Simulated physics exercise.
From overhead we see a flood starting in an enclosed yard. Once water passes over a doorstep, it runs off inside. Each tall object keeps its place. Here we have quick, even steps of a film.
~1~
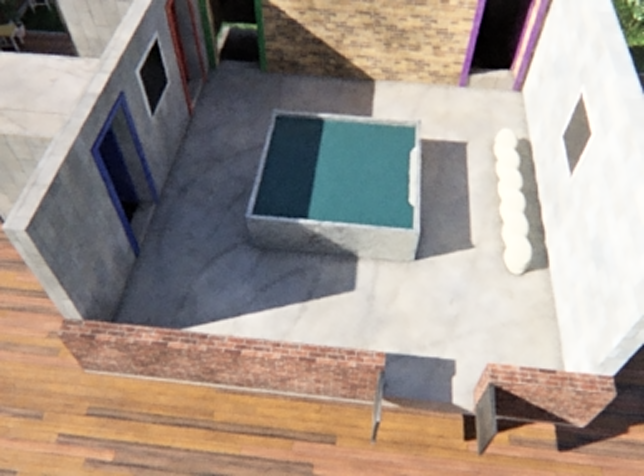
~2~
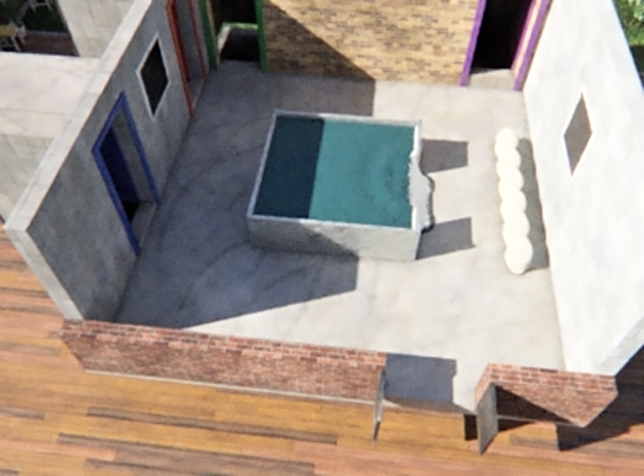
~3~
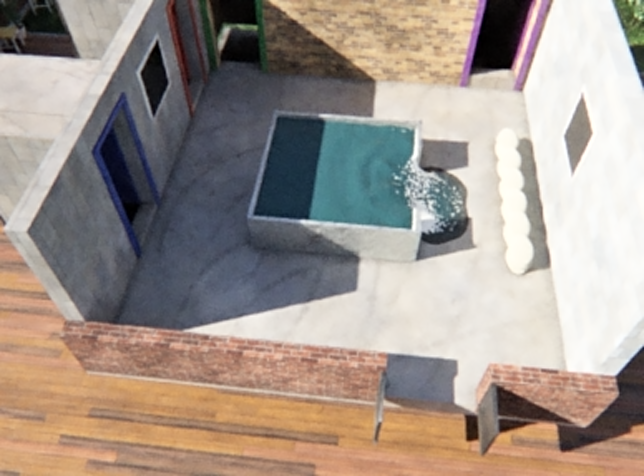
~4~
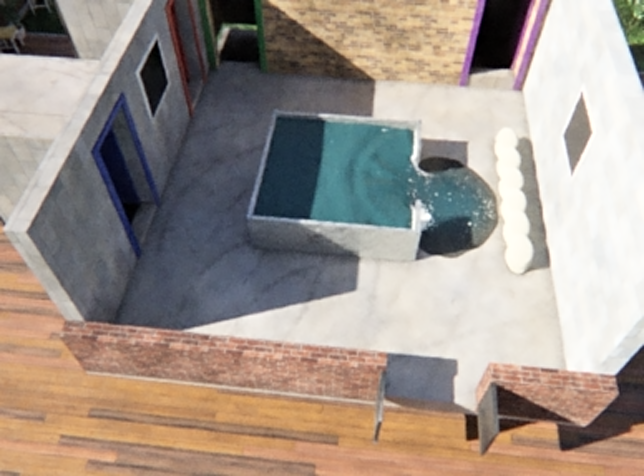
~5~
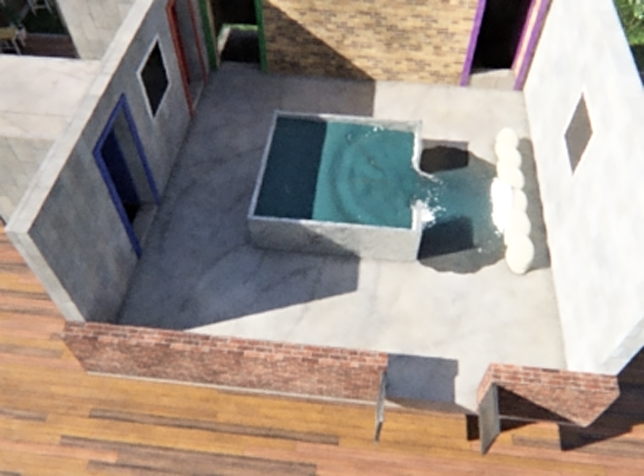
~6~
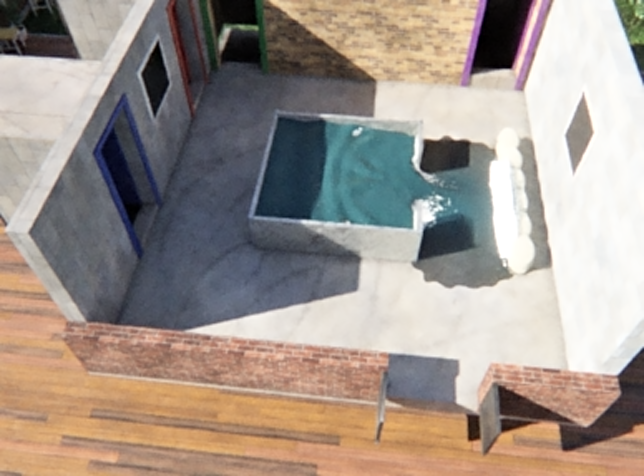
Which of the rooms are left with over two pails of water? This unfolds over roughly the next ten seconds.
Result: The green door is going to allow over two buckets. The red door is going to allow two buckets or less. The blue door is going to allow two buckets or less. The purple door is going to allow two buckets or less.
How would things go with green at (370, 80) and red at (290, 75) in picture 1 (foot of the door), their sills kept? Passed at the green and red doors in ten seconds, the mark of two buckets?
Result: Green ends up above; red ends up below.
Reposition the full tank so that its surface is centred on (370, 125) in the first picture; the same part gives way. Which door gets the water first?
Answer: The door marked purple.
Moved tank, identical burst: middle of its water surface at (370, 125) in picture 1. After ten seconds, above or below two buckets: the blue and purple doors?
Door by door, the blue door remains beneath it, and the purple door crosses the threshold.
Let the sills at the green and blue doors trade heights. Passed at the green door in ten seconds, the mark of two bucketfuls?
Looking at it again, the green door misses the threshold.
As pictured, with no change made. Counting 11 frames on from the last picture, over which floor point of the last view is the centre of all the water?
Roughly (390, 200).
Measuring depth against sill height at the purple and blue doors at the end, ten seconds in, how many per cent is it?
Near 30 and 70 per cent, in that order.
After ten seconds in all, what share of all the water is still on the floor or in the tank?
My reckoning gives about 82 %.
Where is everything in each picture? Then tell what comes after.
In the first picture, still water in the open tank at (340, 170).
In the second picture, the front is at (424, 230), out from the gap at (413, 194).
In the third picture, water pours out at (413, 195) and has run to (454, 180).
In the fourth picture, the front is at (491, 196), out from the gap at (413, 195).
In the fifth picture, water pours out at (414, 194) and has run to (497, 172).
In the sixth picture, water pours out at (415, 194) and has run to (496, 153).
A moment on, water covers 20 % of the floor; the green door not reached, the red door not reached, the blue door not reached, the purple door not reached.
Next, water covers 35 % of the floor; the green door not reached, the red door not reached, the blue door not reached, the purple door wet at the sill, nothing in.
Then, water covers 50 % of the floor; the green door not reached, the red door not reached, the blue door not reached, the purple door wet at the sill, nothing in.
Later, water covers 75 % of the floor; the green door under two buckets in, the red door wet at the sill, nothing in, the blue door not reached, the purple door wet at the sill, nothing in.
In the end, water covers 95 % of the floor; the green door over two buckets in, the red door wet at the sill, nothing in, the blue door wet at the sill, nothing in, the purple door wet at the sill, nothing in.
